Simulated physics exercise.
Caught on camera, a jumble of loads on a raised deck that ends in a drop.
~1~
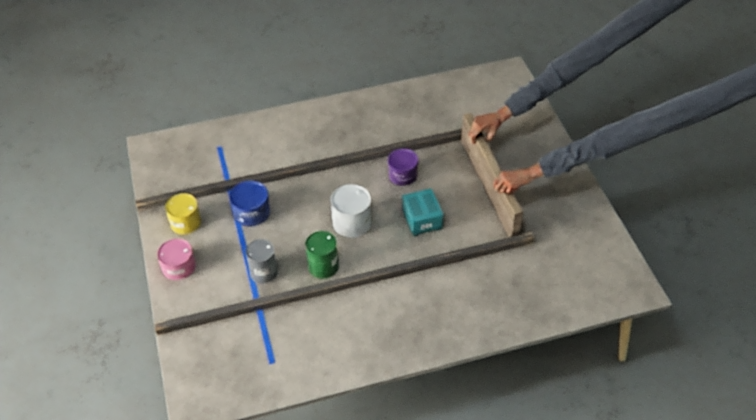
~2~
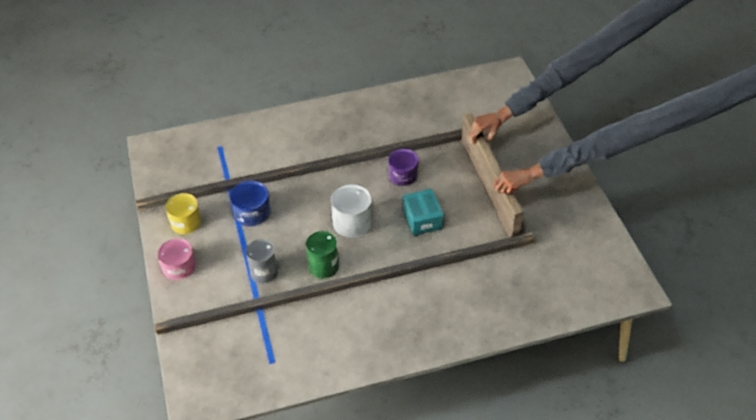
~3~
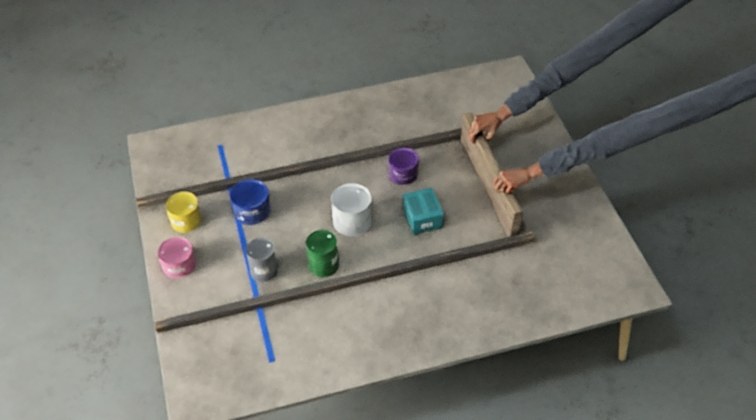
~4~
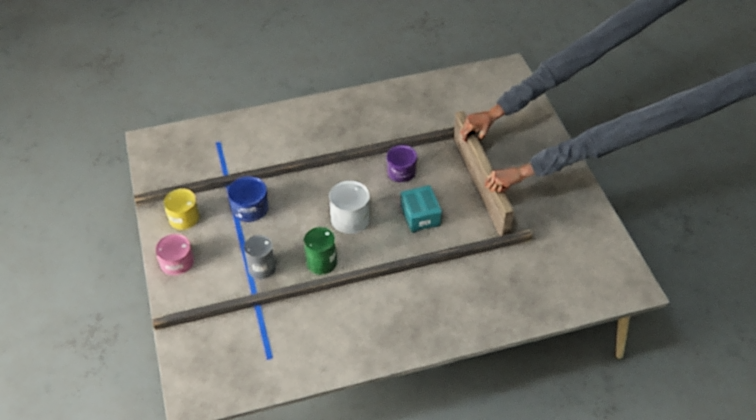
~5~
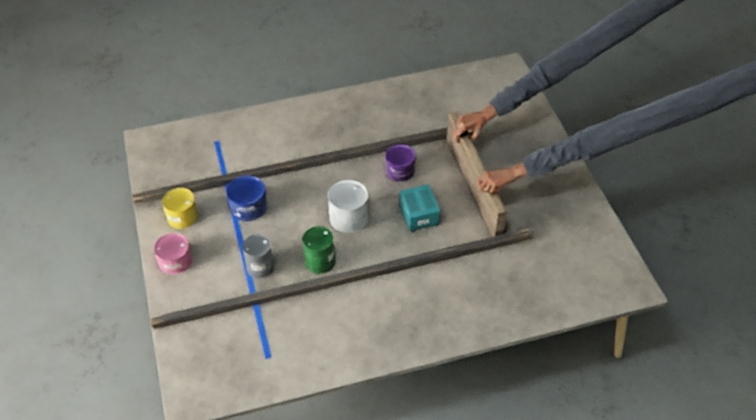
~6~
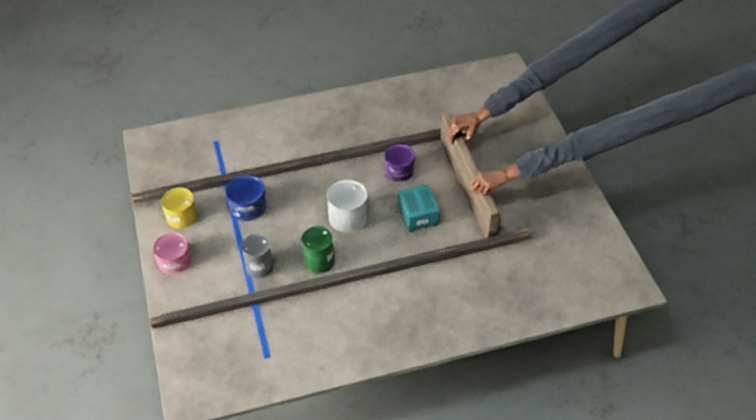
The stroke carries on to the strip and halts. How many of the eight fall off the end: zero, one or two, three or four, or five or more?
In the end the number that fall off is zero.
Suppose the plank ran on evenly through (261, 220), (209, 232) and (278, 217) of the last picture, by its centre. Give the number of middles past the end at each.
Past the end: 0, 2 and 0.
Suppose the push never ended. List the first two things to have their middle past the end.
In order: The pink canister, the yellow canister.
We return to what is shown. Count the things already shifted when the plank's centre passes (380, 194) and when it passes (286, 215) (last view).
By then 3, and 6.
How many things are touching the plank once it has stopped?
The number is 3.
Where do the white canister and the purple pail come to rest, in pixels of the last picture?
About (186, 243), and the other about (216, 204).
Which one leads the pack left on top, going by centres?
The pink canister ends nearest.
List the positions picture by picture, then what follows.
In the first picture, pink canister (177, 259); yellow canister (184, 214); grey canister (262, 262); plank (490, 174); tape (243, 244).
In the second picture, yellow canister (184, 214); plank (491, 174).
In the third picture, grey canister (262, 260); purple pail (404, 166).
In the fourth picture, pink canister (175, 255); blue pail (249, 199).
In the fifth picture, yellow canister (180, 208); turquoise tote (419, 208).
In the sixth picture, pink canister (172, 253); yellow canister (180, 208); grey canister (258, 256); plank (468, 174); tape (239, 239).
A little later, none off yet; pink canister at rest near (172, 253); yellow canister at rest near (180, 208); grey canister at rest near (258, 256).
When it is over, the number that fall off is zero.
